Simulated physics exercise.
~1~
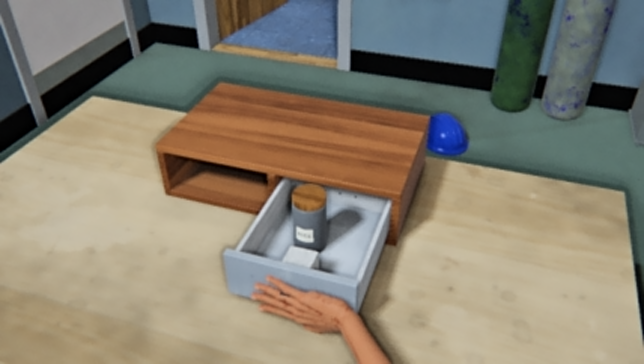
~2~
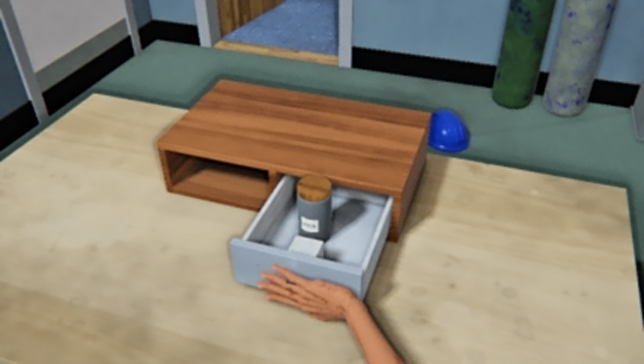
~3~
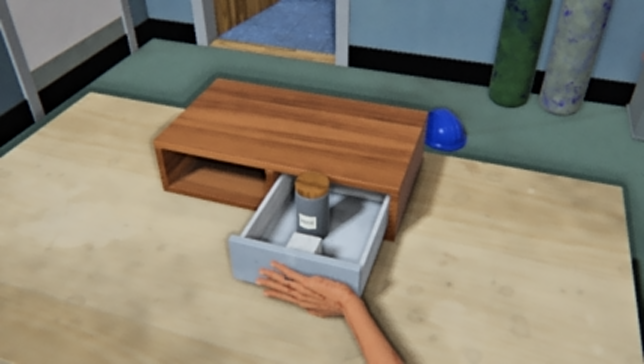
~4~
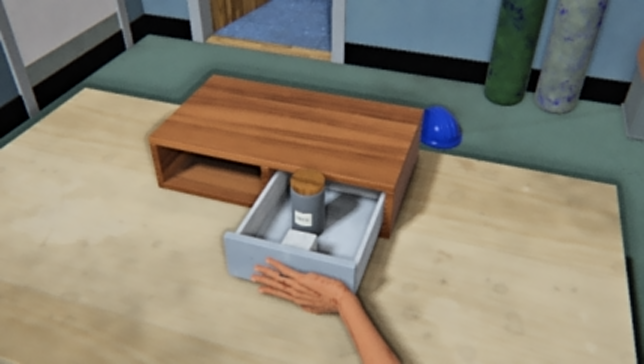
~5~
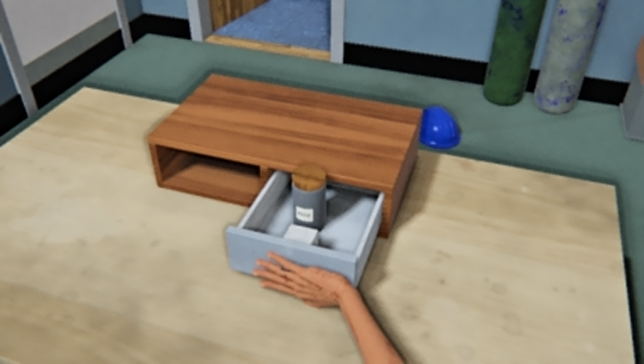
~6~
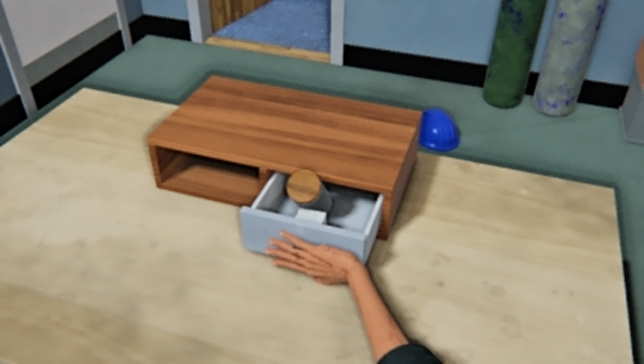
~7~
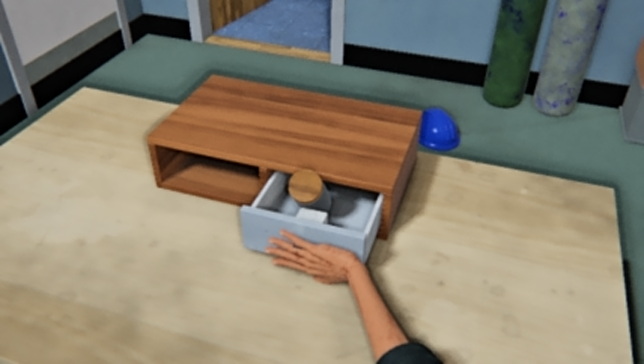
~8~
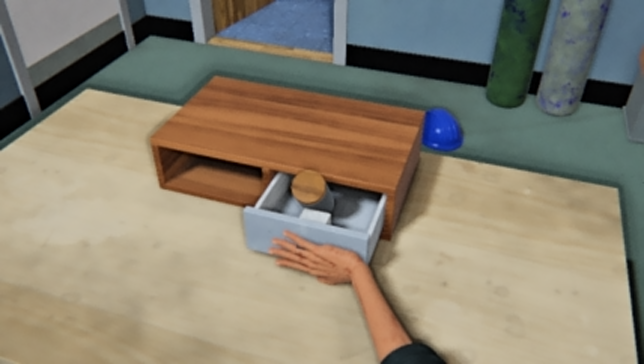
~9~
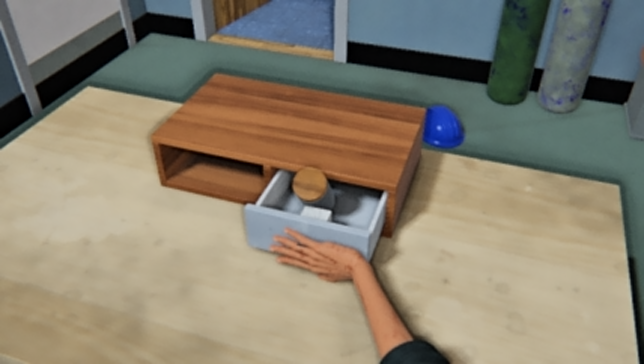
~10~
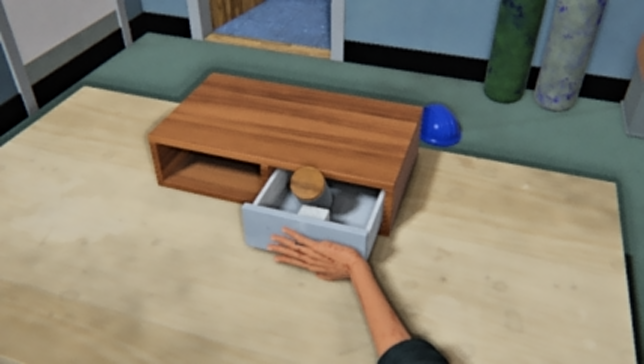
Hand pushing a pale drawer into a wooden chest, the grey jar inside tipping to a lean and the drawer stopping partly open.
